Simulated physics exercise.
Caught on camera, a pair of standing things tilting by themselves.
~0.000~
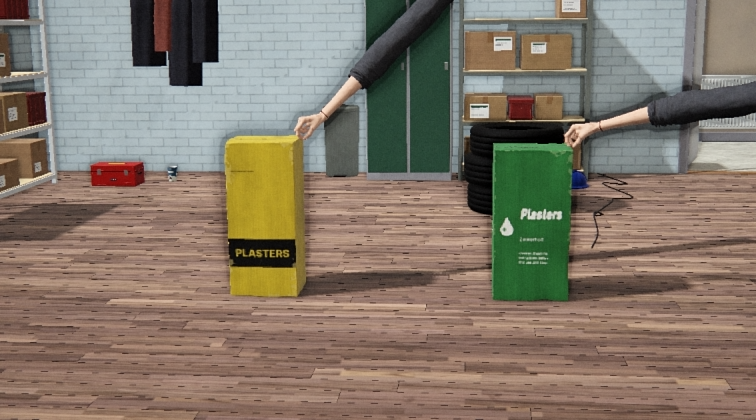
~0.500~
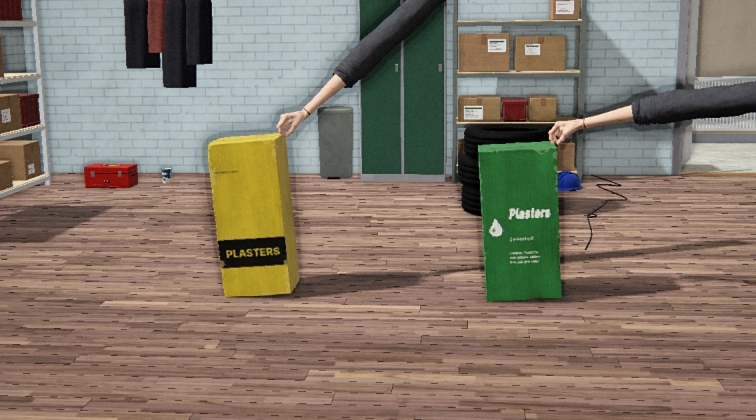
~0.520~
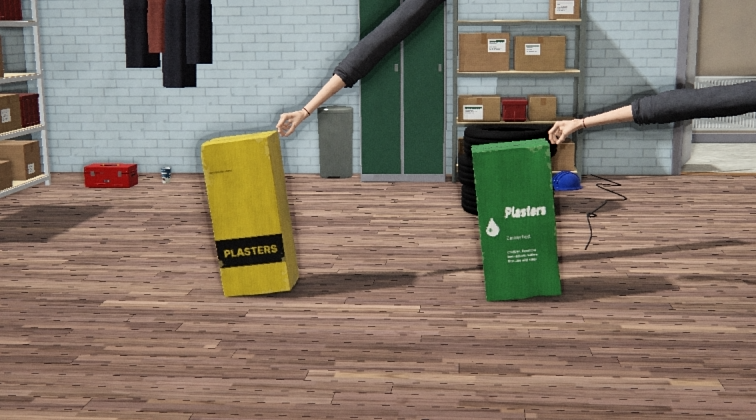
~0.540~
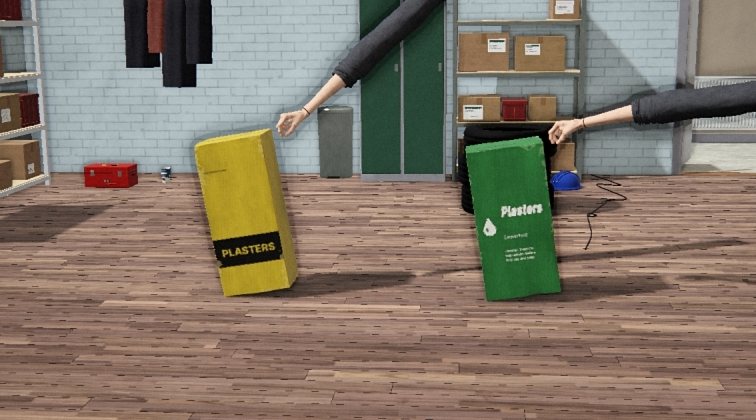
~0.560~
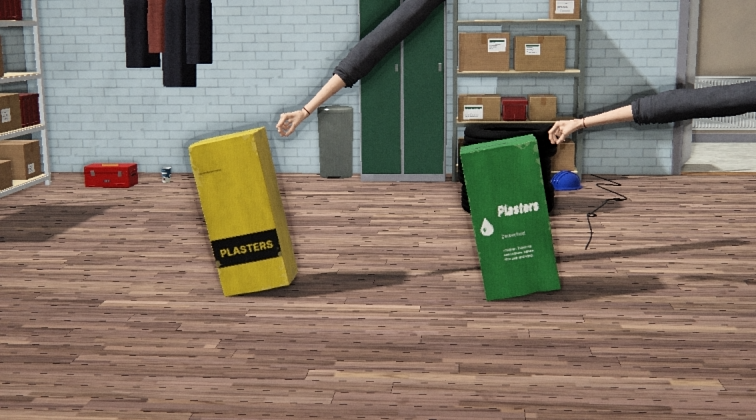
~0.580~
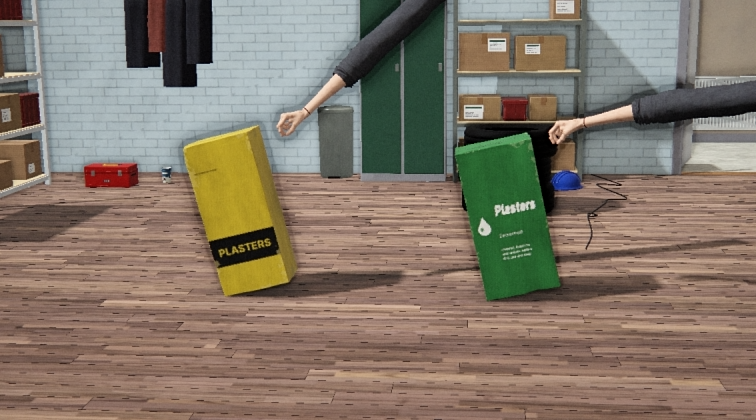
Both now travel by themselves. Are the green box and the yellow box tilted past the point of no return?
In the end the green box falls over and the yellow box falls over.
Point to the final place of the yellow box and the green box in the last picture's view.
The yellow box at (152, 257), the green box at (408, 258).
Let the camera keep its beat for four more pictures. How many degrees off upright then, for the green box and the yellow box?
Then 20° and 20°.
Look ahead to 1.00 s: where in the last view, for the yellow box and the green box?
The yellow box at (173, 230), the green box at (453, 220).
By 0.78 s, green box 29° off upright near (483, 213); yellow box 34° off upright near (213, 211).
By 1.00 s, green box 50° off upright near (453, 220); yellow box 66° off upright near (173, 231).
When it is over (1.7 s), the green box goes down on its side, near (408, 258); the yellow box goes down on its side, near (151, 257).
